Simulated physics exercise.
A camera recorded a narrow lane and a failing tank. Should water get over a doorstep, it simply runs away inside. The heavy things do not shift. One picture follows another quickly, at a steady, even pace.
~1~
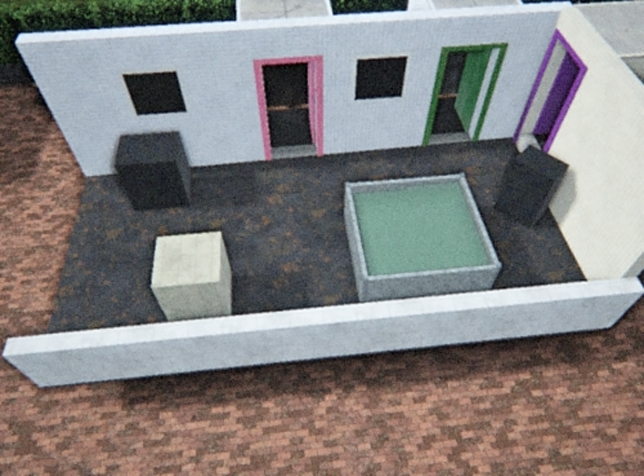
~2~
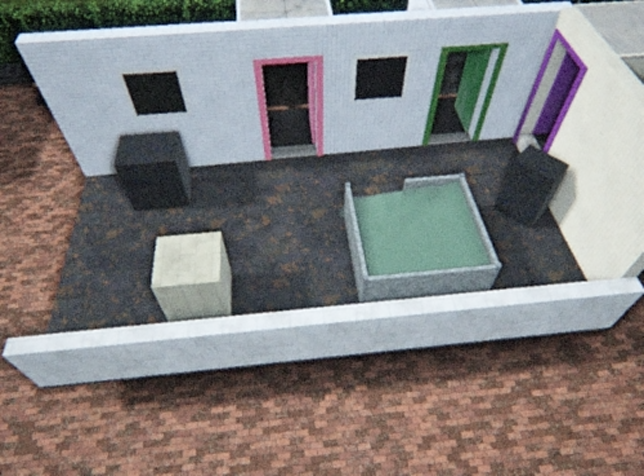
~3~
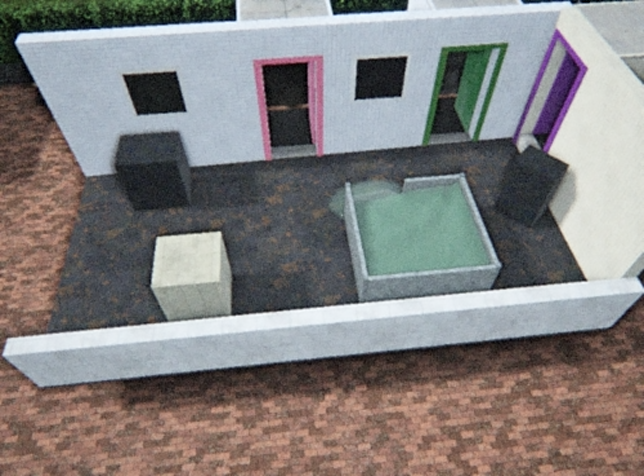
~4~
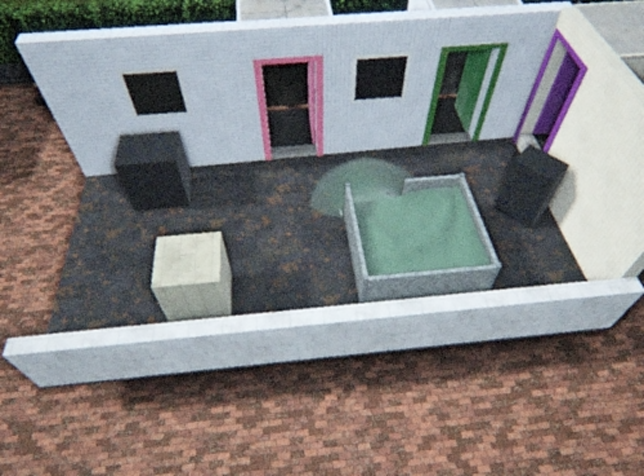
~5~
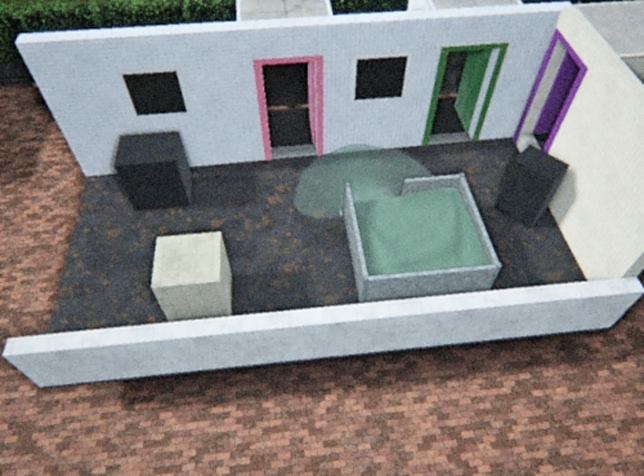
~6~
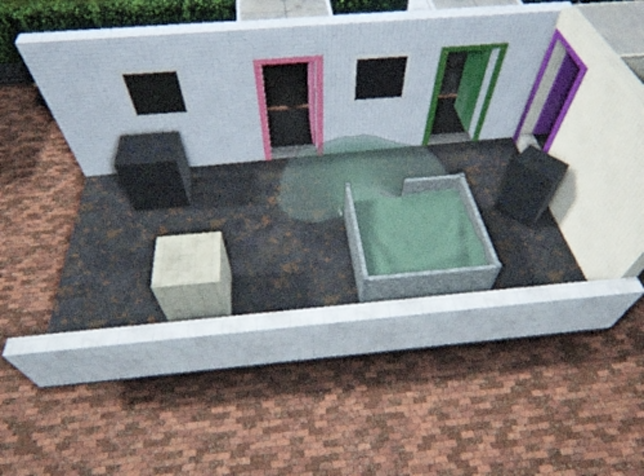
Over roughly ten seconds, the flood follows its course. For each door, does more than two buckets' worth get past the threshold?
Result: The pink door will allow in an excess; the green door will allow in an excess; the purple door will allow in no excess.
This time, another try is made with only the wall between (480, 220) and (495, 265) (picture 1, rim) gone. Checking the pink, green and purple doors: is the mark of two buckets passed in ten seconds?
The pink one falls short; the green one tops the mark; the purple one falls short.
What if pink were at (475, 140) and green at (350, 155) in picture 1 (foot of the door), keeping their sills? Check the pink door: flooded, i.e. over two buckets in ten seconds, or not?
I'd say the pink one admits less.
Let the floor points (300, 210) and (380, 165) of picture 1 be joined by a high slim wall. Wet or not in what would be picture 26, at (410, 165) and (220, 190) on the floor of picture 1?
The first point ends up swamped and the second ends up spared.
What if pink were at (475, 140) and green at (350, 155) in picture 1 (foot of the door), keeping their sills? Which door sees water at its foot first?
I'd go with the one in green.
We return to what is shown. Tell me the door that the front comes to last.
Answer: The purple one.
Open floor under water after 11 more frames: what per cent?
Close to 35 %.
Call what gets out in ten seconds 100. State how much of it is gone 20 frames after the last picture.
About 30 per cent.
A moment on, water covers 20 % of the floor; the pink door over two buckets in, the green door under two buckets in, the purple door not reached.
Next, water covers 35 % of the floor; the pink door far over two buckets in, the green door under two buckets in, the purple door wet at the sill, nothing in.
Then, water covers 60 % of the floor; the pink door far over two buckets in, the green door over two buckets in, the purple door wet at the sill, nothing in.
Later, water covers 85 % of the floor; the pink door far over two buckets in, the green door over two buckets in, the purple door wet at the sill, nothing in.
In the end, water covers 90 % of the floor; the pink door far over two buckets in, the green door far over two buckets in, the purple door wet at the sill, nothing in.
